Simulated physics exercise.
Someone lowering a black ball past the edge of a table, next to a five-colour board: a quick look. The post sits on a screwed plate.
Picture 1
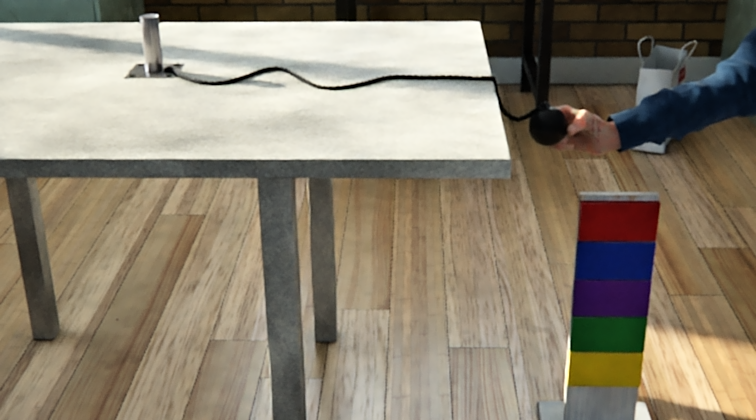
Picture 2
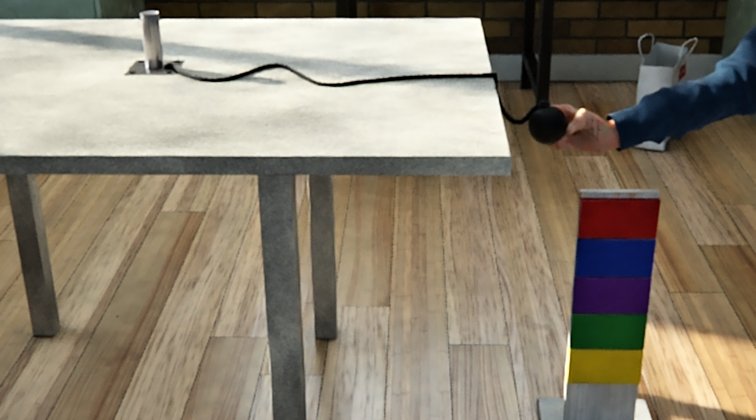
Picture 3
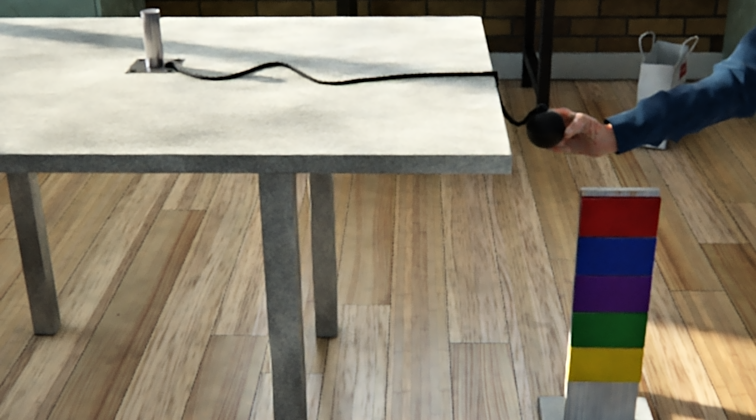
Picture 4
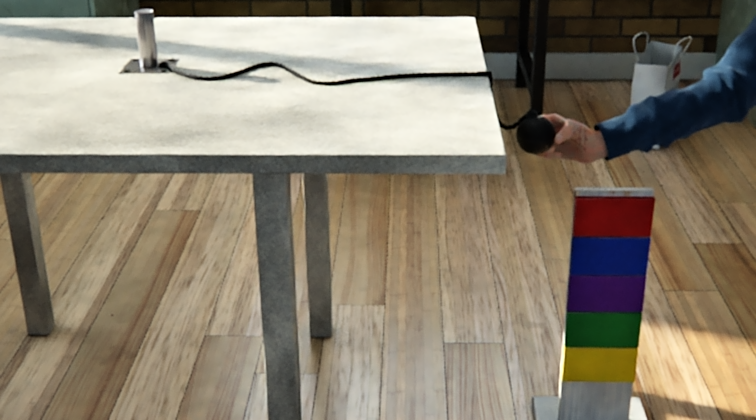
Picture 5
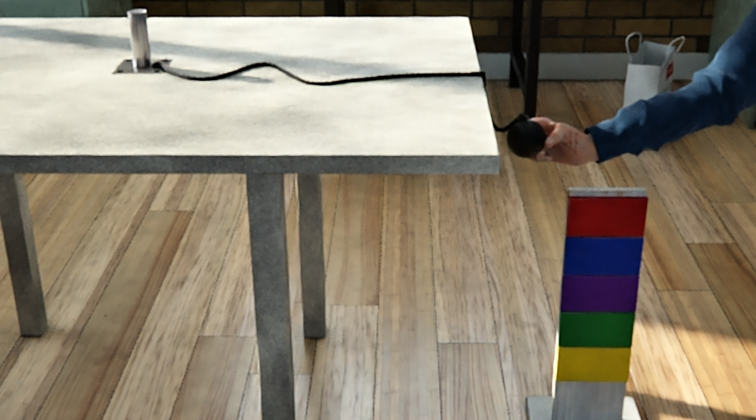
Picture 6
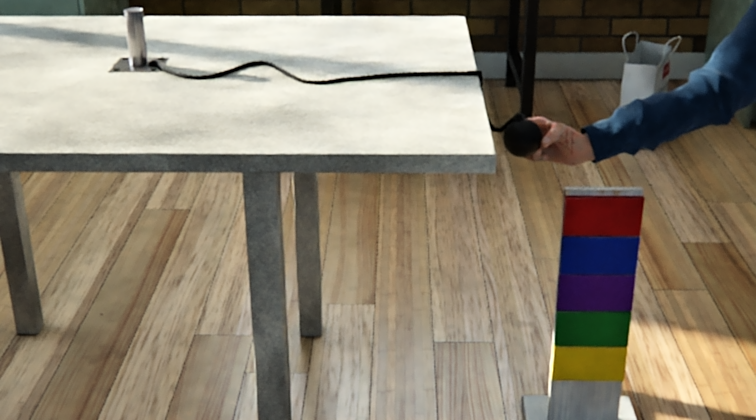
In a sunlit room with a wooden plank floor and a brick wall behind, the view looks slightly down on a pale grey table. A black cord runs in waves from a short metal post on the left to a black ball held by a blue-sleeved hand beyond the right edge, above an upright board banded red, blue, purple, green and yellow. The hand keeps holding the ball, the cord stays slack, and the camera shifts slightly, sliding everything a little left.
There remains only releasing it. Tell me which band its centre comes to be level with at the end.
Its centre comes to be level with the blue band.
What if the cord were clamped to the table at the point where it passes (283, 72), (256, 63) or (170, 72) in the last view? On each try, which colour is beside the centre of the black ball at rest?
Results, in sequence: Red / red / blue.
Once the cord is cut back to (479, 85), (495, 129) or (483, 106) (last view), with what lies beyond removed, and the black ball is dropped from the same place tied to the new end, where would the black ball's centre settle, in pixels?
Try by try, the places come out as (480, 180), (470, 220) and (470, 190).
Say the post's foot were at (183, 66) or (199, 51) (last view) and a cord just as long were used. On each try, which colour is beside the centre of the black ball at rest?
First case: Purple. Second case: Purple.
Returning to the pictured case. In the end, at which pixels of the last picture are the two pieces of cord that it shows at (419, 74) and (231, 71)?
Near (480, 96) and (261, 68).
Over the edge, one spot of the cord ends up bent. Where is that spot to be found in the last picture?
At (404, 75).
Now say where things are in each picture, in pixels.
Black ball (548, 126); red (619, 223); blue (615, 262); purple (612, 299); green (609, 335); yellow (605, 371), in the first picture.
Black ball (548, 125); cord through (193, 77) (261, 68) (311, 81) (398, 79) (484, 76), in the second picture.
Black ball (546, 129), in the third picture.
Black ball (536, 135); cord through (188, 76) (256, 67) (306, 80) (393, 77) (479, 74), in the fourth picture.
Black ball (527, 138), in the fifth picture.
Black ball (523, 138); cord through (177, 75) (246, 66) (296, 79) (383, 76) (469, 74), in the sixth picture.
Soon after, ball near (437, 238); level with blue.
After that, ball near (478, 249); level with blue.
In the end, ball near (481, 251); level with blue. At blue.
